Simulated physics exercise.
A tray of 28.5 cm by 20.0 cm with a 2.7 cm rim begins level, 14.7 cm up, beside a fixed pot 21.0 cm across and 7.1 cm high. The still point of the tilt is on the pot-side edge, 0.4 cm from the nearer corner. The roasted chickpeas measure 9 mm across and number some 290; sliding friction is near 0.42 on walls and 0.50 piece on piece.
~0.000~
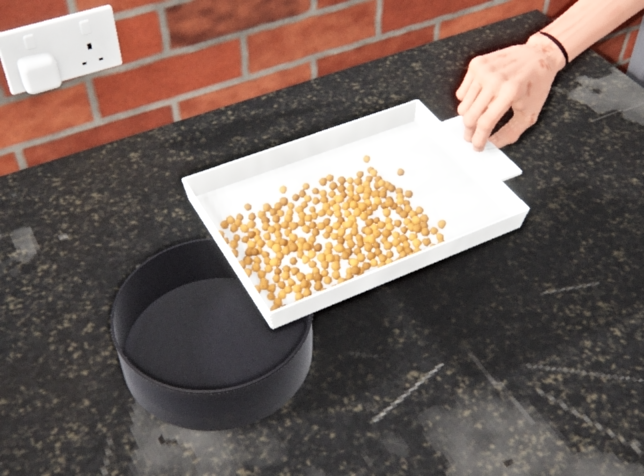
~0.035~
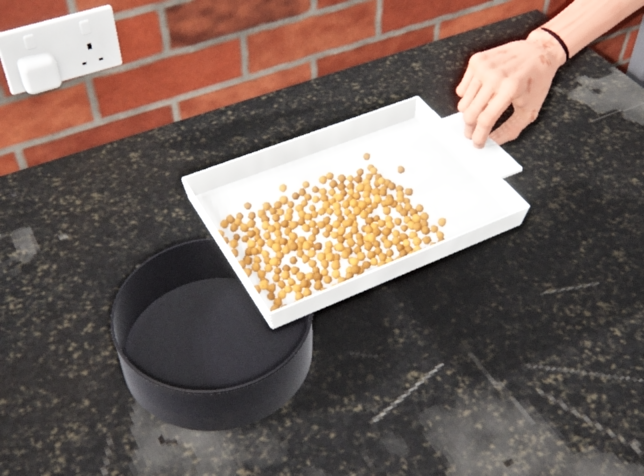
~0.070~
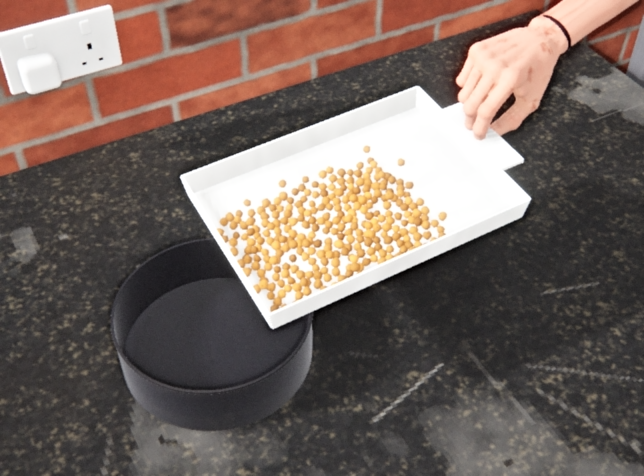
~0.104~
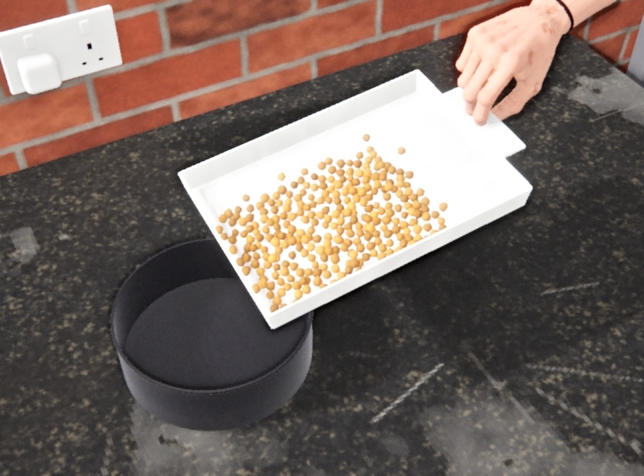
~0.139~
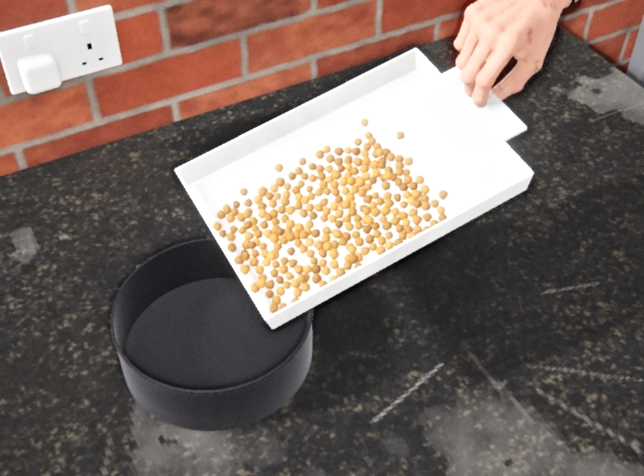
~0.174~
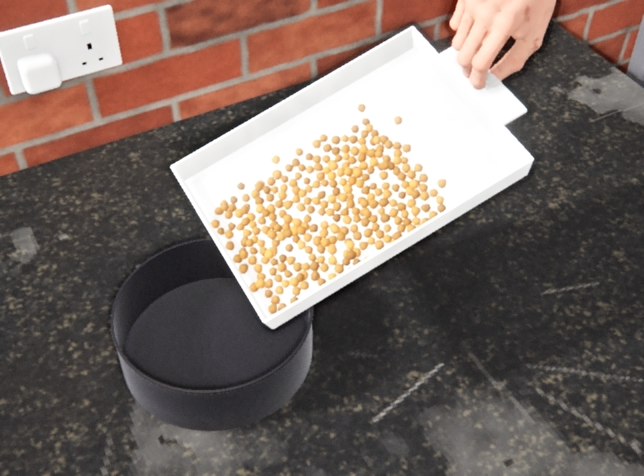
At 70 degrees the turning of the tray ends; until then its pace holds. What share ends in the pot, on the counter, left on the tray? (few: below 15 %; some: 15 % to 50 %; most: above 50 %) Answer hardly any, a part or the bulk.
Pot hardly any, counter a part, tray the bulk.
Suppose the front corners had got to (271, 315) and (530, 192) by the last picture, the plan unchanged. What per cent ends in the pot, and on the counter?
Pot 0, counter 5.
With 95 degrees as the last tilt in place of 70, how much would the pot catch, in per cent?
In that case some 10 per cent.
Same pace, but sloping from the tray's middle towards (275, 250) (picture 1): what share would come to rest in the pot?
Some 20 per cent.
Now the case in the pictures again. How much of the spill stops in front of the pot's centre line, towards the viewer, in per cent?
Roughly 100 per cent.
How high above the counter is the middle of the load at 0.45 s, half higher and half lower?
Some 24 cm.
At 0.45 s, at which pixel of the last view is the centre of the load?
Near (273, 224).
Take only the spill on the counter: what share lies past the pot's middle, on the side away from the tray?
About 100 per cent.
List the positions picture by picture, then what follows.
Tray tilt 0 degrees, front corners at (272, 309) and (523, 208); middle of the pieces at (335, 236); pot at (213, 309), in the first frame.
Tray tilt 1 degrees, front corners at (271, 310) and (524, 205); middle of the pieces at (335, 235), in the second frame.
Tray tilt 3 degrees, front corners at (271, 310) and (525, 198), lowest corner left front; middle of the pieces at (335, 232), in the third frame.
Tray tilt 7 degrees, front corners at (269, 312) and (526, 187), lowest corner left front; middle of the pieces at (334, 226), in the fourth frame.
Tray tilt 13 degrees, front corners at (268, 314) and (527, 172), lowest corner left front; middle of the pieces at (333, 219), in the fifth frame.
Tray tilt 19 degrees, front corners at (266, 317) and (527, 158), lowest corner left front; middle of the pieces at (330, 212); pot at (213, 309). Its pace works out near 165 degrees a second, in the sixth frame.
After 0.34 s, tilt 46 degrees; the tray holds 100 %, the pot 0 %.
Then, at 0.45 s, tilt 64 degrees; the tray holds 100 %, the pot 0 %.
After 0.69 s, tilt 70 degrees; the tray holds 90 %, the pot 0 %.
By 1.7 s all is still; pot 5 %, counter 30 %, tray 65 %.
